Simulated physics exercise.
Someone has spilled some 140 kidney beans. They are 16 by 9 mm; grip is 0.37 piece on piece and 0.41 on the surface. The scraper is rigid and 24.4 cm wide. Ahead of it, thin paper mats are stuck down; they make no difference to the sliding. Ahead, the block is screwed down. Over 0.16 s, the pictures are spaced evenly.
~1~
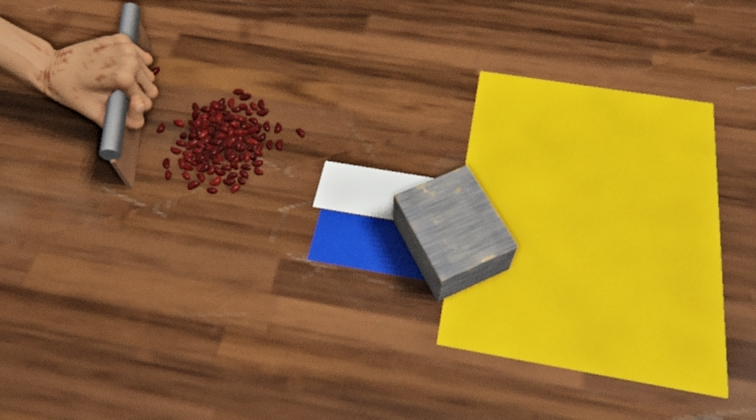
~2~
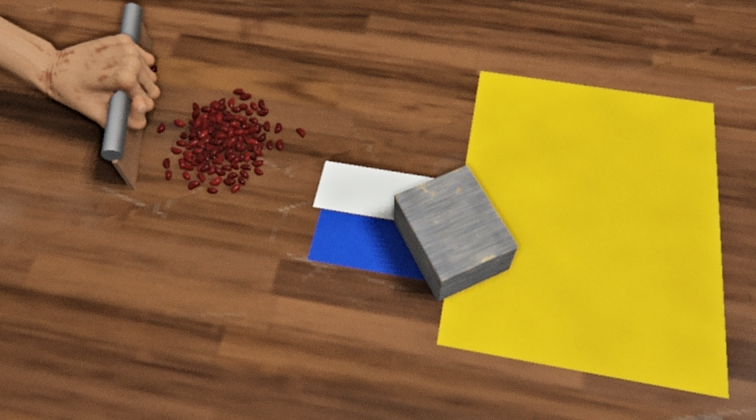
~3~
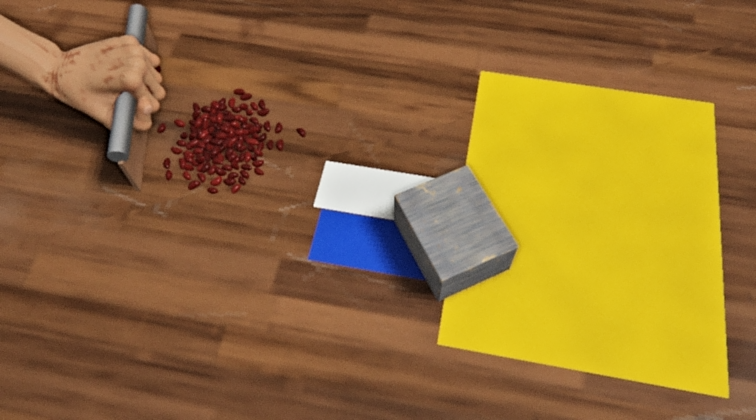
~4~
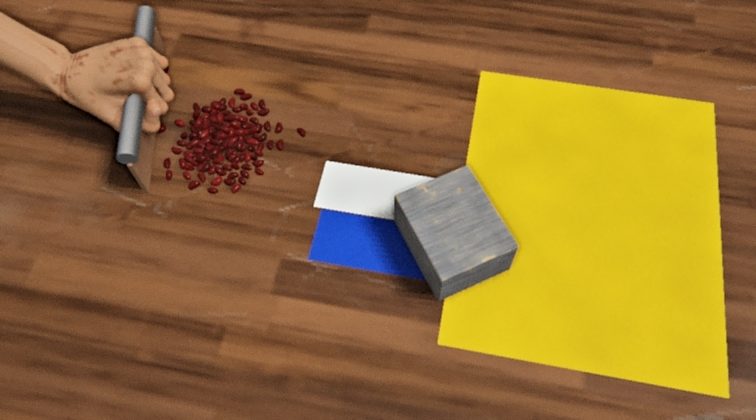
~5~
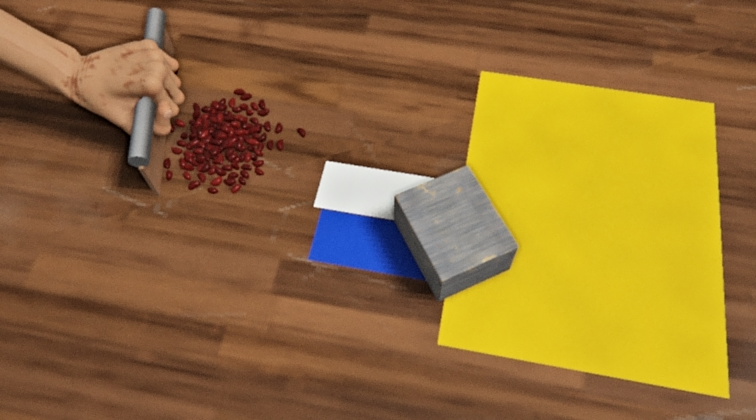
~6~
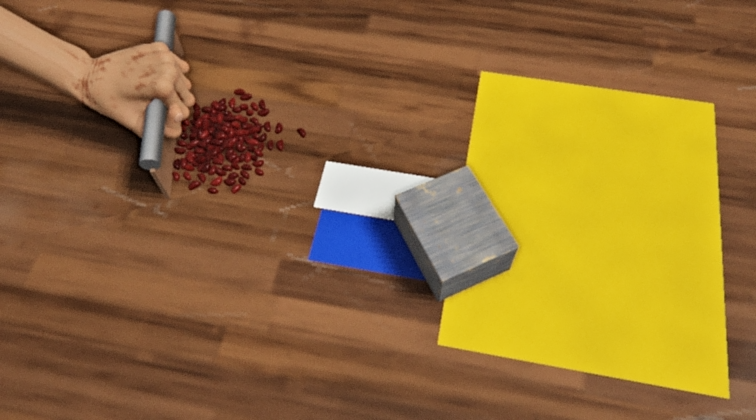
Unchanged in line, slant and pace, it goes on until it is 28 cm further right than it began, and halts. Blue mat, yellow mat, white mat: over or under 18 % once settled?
Blue mat: Under, yellow mat: Under, white mat: Over.
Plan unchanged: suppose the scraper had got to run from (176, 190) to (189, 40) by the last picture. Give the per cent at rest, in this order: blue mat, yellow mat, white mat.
In percent: Blue mat 10, yellow mat 0, and white mat 20.
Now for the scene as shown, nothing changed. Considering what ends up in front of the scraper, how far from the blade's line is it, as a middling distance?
Around 4 cm from the line.
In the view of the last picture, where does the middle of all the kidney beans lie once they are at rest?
I'd put it somewhere around (371, 154) in the last picture.
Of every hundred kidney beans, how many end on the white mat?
Something like 30 in a hundred.
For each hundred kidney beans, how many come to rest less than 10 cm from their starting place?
Close to 0 per cent finishes that near its start.
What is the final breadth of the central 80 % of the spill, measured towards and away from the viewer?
Around 18 centimetres.
Then, 0.27 s after the last picture, scraper 17 cm from its start, spill 17 cm wide; off the mats 100 %.
Then, 0.53 s after the last picture, scraper 28 cm from its start, spill 21 cm wide; blue mat 5 %, white mat 30 %, off the mats 65 %.
Then, 0.76 s after the last picture, scraper 28 cm from its start, spill 22 cm wide; blue mat 5 %, white mat 30 %, off the mats 65 %.
In the end, blue mat 5 %, white mat 30 %, yellow mat 0 %, off the mats 65 %.
